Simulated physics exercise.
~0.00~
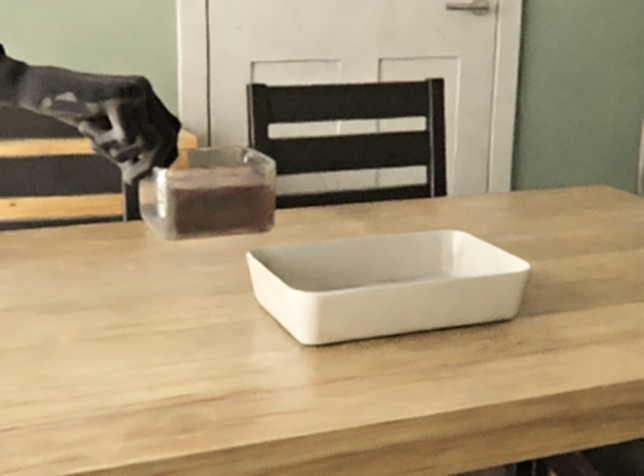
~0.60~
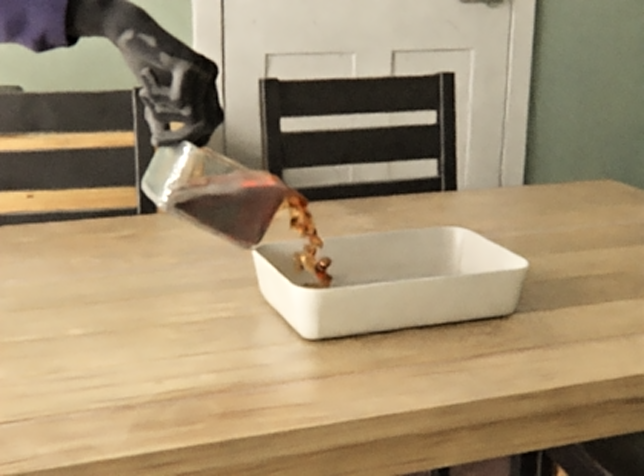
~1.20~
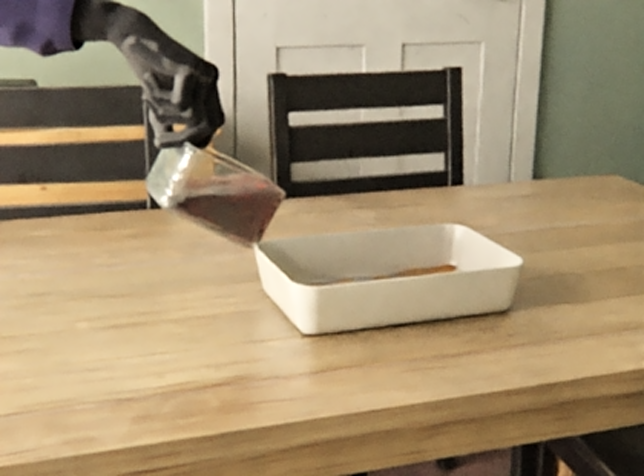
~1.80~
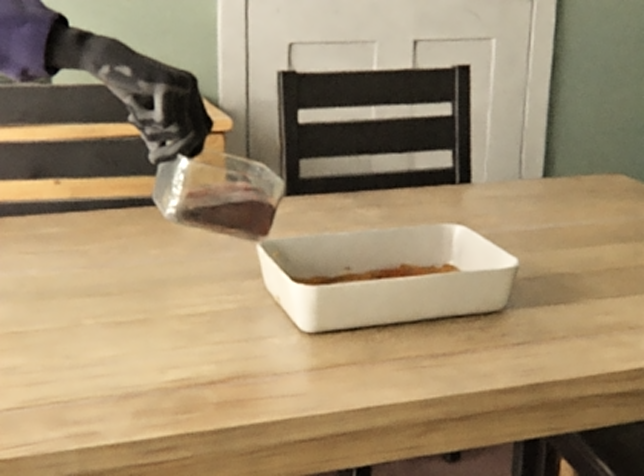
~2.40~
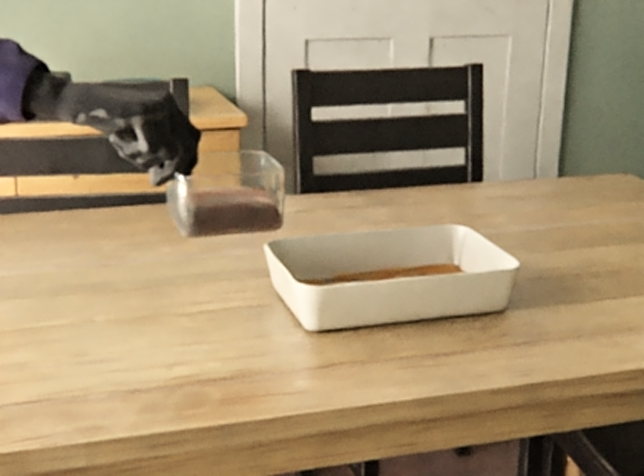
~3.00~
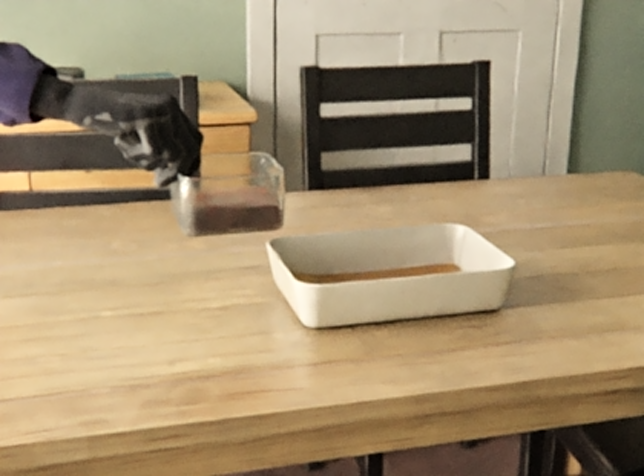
A black-gloved hand tipped a clear food box over an empty white oblong dish on a wooden table, pouring reddish-brown tea into it, then levelled the box, leaving a shallow layer in the dish and some tea still in the box.
